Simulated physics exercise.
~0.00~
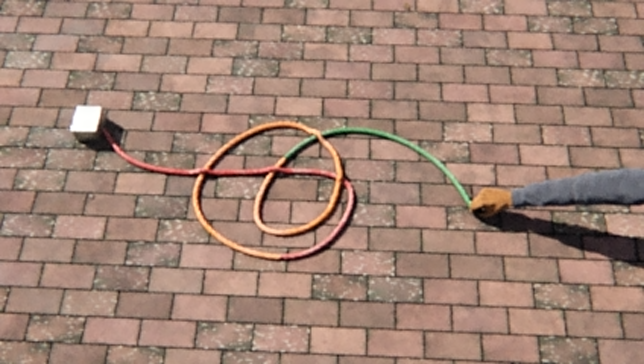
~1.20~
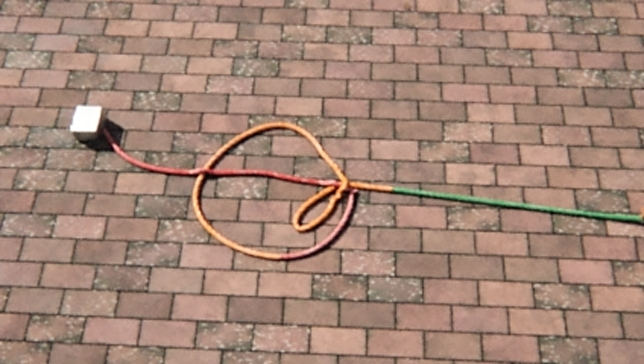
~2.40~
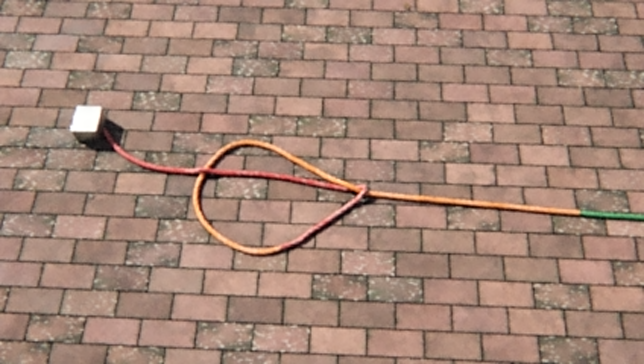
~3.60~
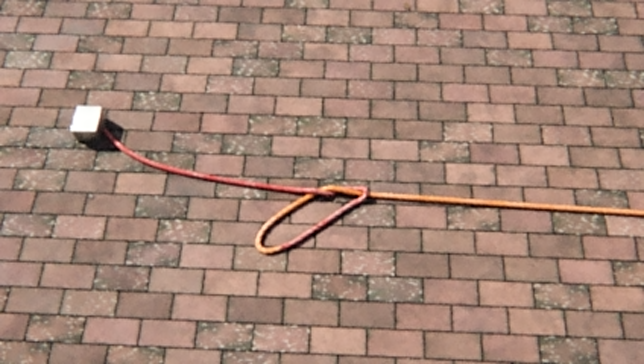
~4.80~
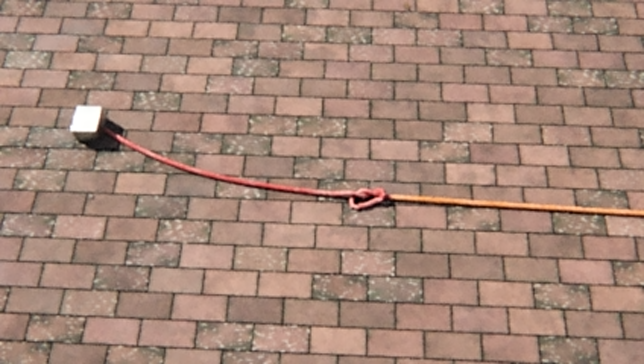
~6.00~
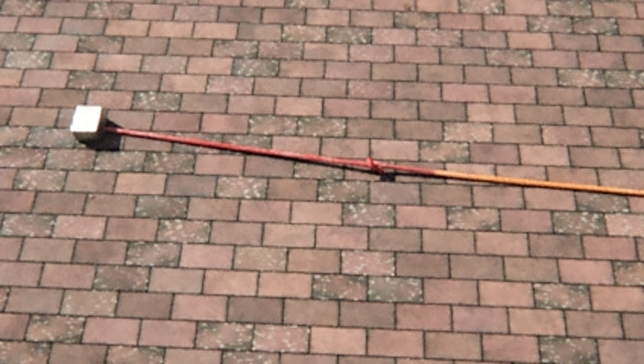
On a brick-paved surface, a gloved hand pulled the green end of a looped, multicolored rope off to the right while its red end stayed fixed to a white block, and the loops shrank until they jammed into a small, tight knot.
